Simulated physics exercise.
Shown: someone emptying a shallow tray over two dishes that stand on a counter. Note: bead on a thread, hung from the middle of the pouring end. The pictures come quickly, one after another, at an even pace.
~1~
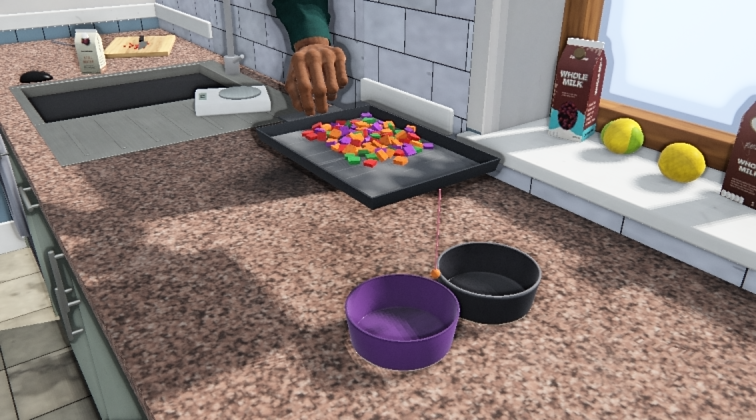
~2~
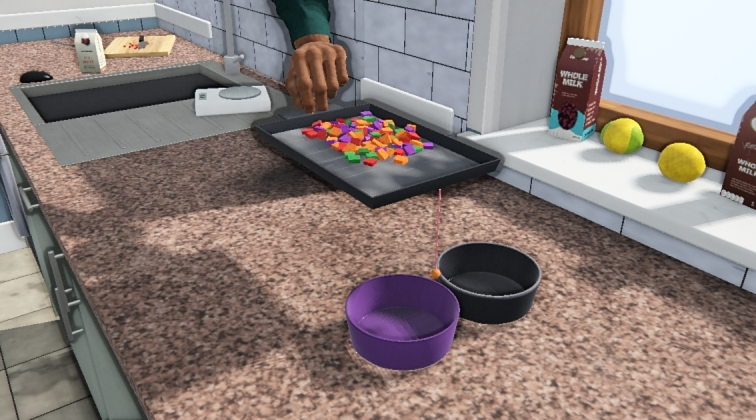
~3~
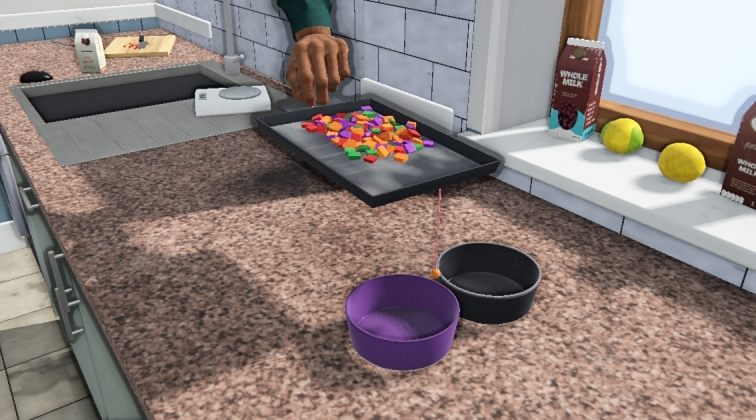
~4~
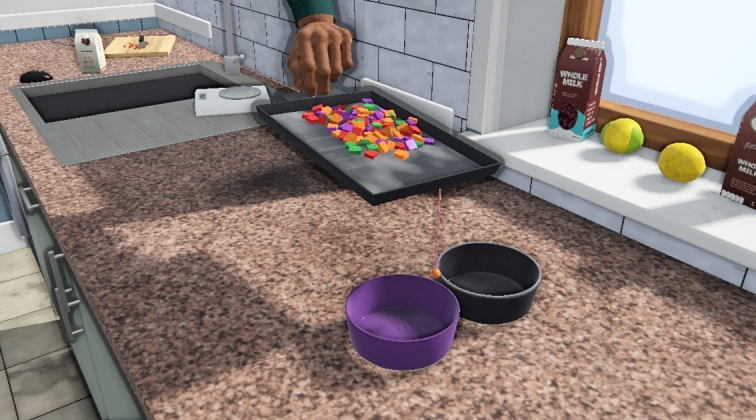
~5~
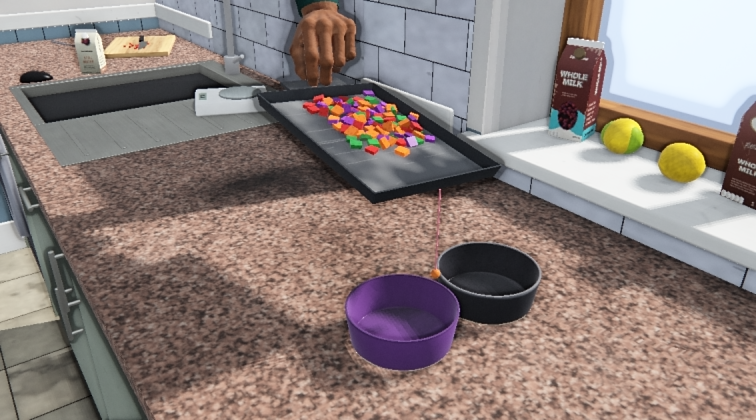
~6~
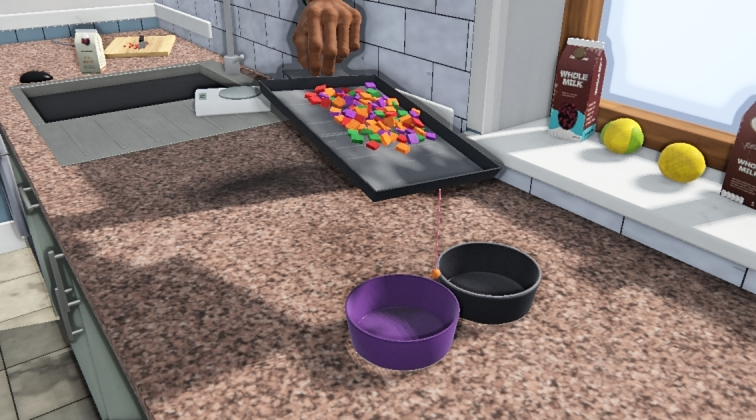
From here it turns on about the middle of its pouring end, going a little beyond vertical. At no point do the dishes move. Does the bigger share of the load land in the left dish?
No.
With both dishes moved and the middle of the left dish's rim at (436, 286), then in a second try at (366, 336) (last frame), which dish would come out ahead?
The dish to the right at the first, the dish to the right at the second.
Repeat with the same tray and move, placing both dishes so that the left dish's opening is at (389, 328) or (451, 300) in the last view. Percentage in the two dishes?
First about 80, then 70 per cent.
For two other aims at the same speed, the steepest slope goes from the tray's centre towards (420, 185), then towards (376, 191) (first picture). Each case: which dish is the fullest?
The leftmost dish, then the leftmost dish.
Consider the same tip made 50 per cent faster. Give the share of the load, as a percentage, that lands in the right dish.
Close to 90 in a hundred.
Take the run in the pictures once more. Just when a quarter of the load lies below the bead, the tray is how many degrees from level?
At about 90°.
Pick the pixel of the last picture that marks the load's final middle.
Roughly at (490, 293), give or take.
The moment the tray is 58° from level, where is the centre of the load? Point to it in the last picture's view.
(466, 162).
Just after the last frame, tray tipped steeply; almost all on the tray; about a tenth in the air.
A moment on, tray tipped right over; roughly a quarter on the tray; roughly two thirds in the right dish; roughly a quarter in the air.
Further on, tray tipped past a quarter turn; almost all in the right dish; just a few outside both.
When it is over, tray tipped past a quarter turn; not one in the left dish; almost all in the right dish; just a few outside both.
